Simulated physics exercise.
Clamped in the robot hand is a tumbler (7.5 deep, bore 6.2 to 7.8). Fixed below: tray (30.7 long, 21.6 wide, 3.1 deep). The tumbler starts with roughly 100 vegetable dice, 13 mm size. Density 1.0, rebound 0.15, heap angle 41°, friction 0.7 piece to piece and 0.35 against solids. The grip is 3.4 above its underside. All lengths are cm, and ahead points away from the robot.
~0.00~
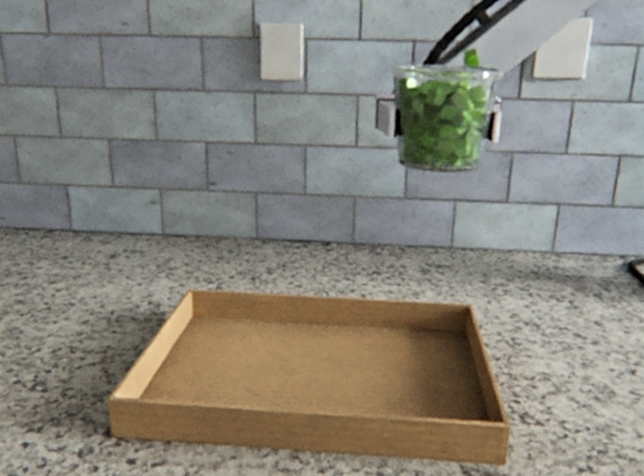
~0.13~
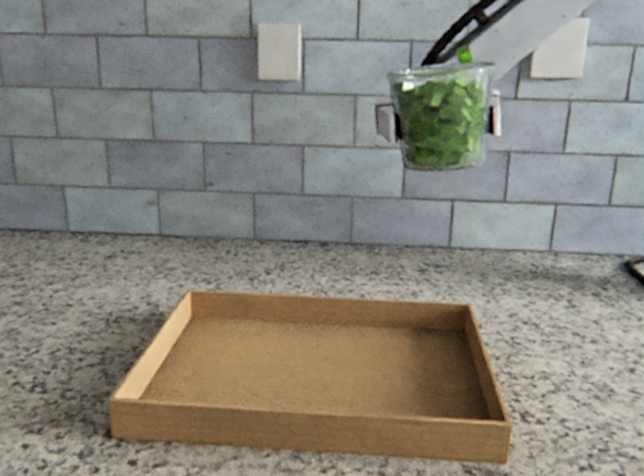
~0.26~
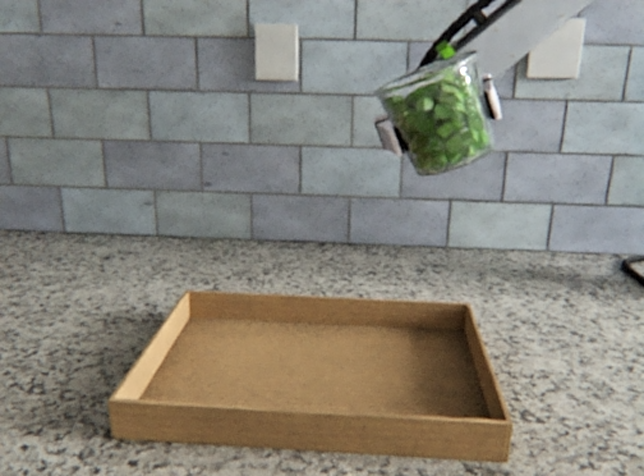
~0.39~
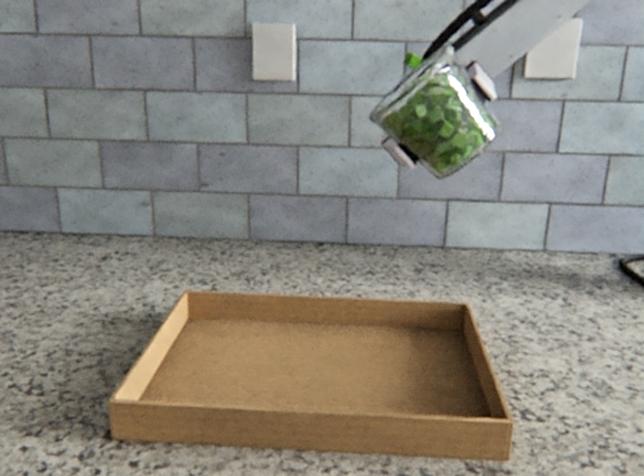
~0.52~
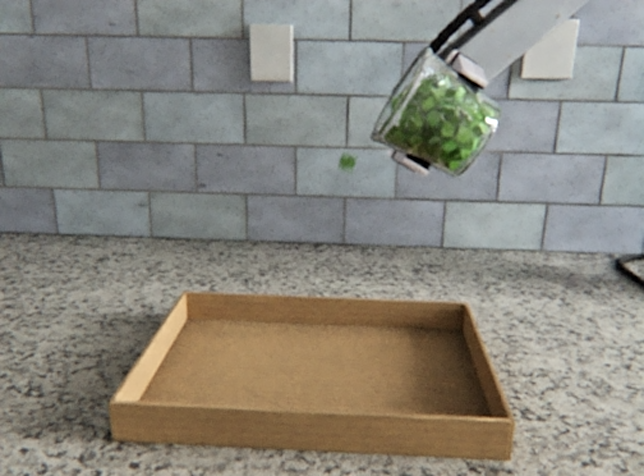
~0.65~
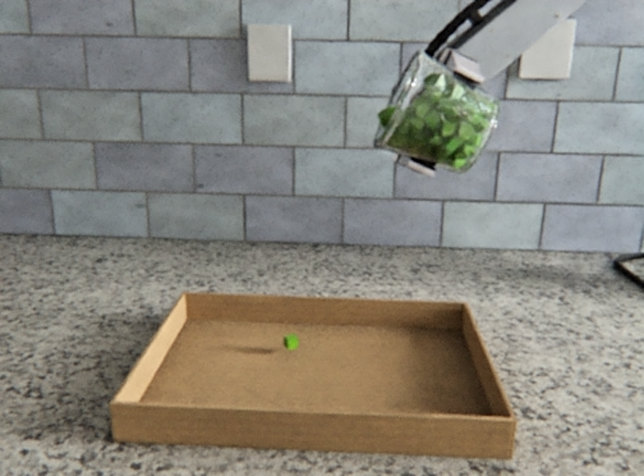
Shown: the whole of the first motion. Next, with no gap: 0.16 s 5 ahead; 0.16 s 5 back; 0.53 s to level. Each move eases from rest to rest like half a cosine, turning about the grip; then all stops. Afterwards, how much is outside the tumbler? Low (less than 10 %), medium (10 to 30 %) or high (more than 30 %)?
A medium share, 10 to 30 %, ends outside the tumbler.
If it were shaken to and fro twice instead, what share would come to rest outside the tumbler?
Then about 35 per cent.
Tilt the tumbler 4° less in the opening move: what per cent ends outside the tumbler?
Some 15 per cent.
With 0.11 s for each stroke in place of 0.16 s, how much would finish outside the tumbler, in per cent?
It would be near 50 per cent.
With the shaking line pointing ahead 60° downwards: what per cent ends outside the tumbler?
Some 0 per cent.
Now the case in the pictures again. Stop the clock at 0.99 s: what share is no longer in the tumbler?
Some 15 per cent.
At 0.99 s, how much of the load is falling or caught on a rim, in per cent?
Roughly 14 per cent.
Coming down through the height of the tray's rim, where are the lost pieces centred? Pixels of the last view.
Around (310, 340).
After 0.99 s, tilted 67° forward, highest piece 26 above the table; 87 in the tumbler, 2 in the tray, 15 in flight or on a rim.
After 1.33 s, tilted 16° forward, highest piece 28 above the table; 83 in the tumbler, 21 in the tray.
After 1.70 s, level, highest piece 29 above the table; 83 in the tumbler, 21 in the tray.
After 2.75 s, level, highest piece 29 above the table; 83 in the tumbler, 21 in the tray.
In the end, 83 in the tumbler, 21 in the tray. That is 20 % outside the tumbler.
